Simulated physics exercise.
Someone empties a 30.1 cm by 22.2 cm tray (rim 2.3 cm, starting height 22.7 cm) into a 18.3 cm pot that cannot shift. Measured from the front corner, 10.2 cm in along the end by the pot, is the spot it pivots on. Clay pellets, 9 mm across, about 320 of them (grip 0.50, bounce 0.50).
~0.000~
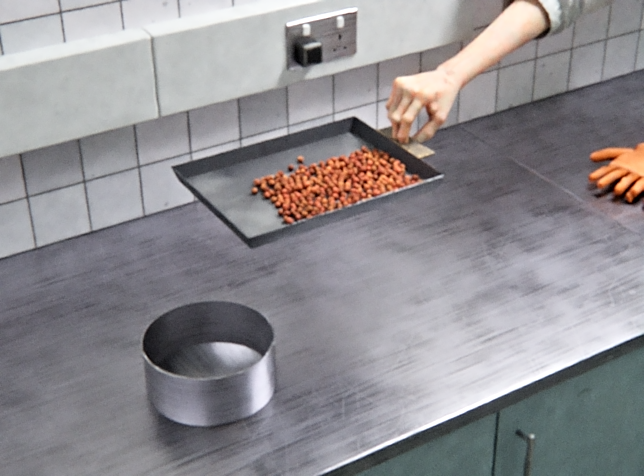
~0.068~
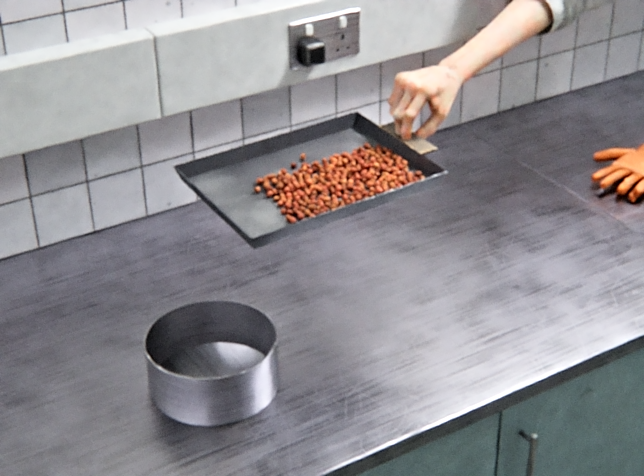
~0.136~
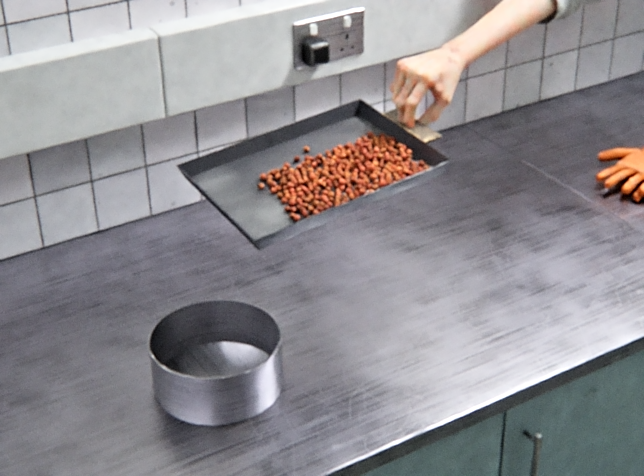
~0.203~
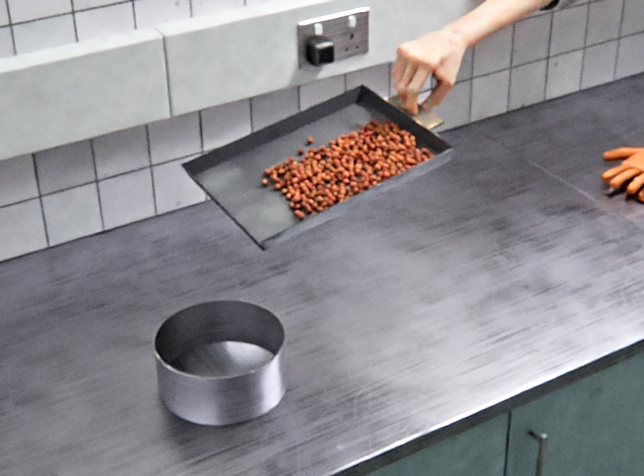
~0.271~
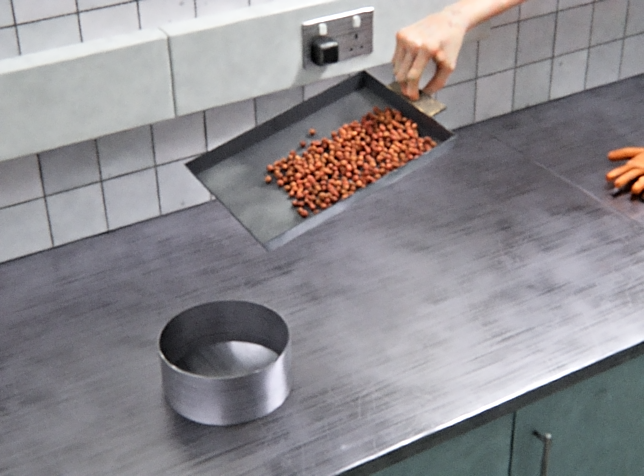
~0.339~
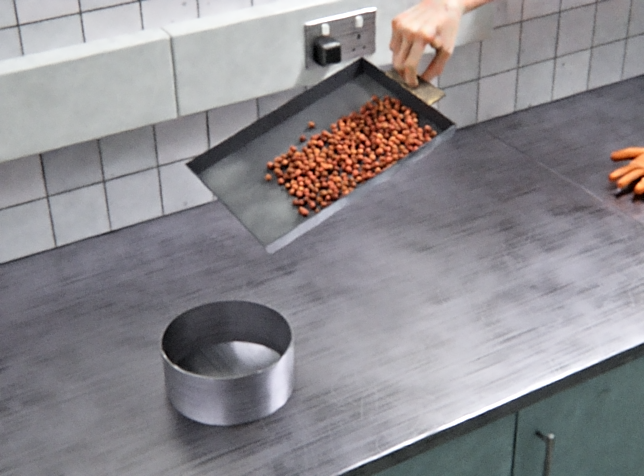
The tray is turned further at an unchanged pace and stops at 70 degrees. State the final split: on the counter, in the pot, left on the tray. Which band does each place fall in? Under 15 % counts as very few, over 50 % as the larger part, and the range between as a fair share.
Counter: Very few. Pot: A fair share. Tray: The larger part.
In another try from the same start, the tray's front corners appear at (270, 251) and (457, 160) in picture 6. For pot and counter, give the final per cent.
That works out as pot 40 and counter 35.
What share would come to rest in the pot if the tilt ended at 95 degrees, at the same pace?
It would land at about 95 percent.
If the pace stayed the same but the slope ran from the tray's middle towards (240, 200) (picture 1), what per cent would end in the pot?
That comes to around 10 per cent.
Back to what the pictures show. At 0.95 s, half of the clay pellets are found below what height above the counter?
Some 24 cm above the counter.
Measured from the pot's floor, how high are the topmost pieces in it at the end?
Around 2.0 cm above the floor.
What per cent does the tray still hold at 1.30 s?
Of the load, some 75 percent.
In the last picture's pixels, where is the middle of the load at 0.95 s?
Close to pixel (256, 217).
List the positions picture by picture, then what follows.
Tray tilt 0 degrees, front corners at (251, 234) and (438, 174); middle of the pieces at (341, 185); pot at (208, 337), in the first frame.
Tray tilt 1 degrees, front corners at (253, 234) and (440, 171); middle of the pieces at (344, 183), in the second frame.
Tray tilt 5 degrees, front corners at (257, 235) and (444, 160), lowest corner left front; middle of the pieces at (347, 175), in the third frame.
Tray tilt 10 degrees, front corners at (261, 237) and (447, 147), lowest corner left front; middle of the pieces at (351, 167), in the fourth frame.
Tray tilt 14 degrees, front corners at (265, 239) and (450, 136), lowest corner left front; middle of the pieces at (354, 160), in the fifth frame.
Tray tilt 19 degrees, front corners at (267, 241) and (449, 124), lowest corner left front; middle of the pieces at (353, 153); pot at (227, 337). The tray's pace is about 70 degrees a second, in the sixth frame.
After 0.70 s, tilt 44 degrees; the tray holds 100 %, the pot 0 %.
After 0.95 s, tilt 61 degrees; the tray holds 90 %, the pot 0 %.
After 1.30 s, tilt 70 degrees; the tray holds 75 %, the pot 20 %.
In the end, at 2.1 s, counter 0 %, pot 30 %, tray 70 %.
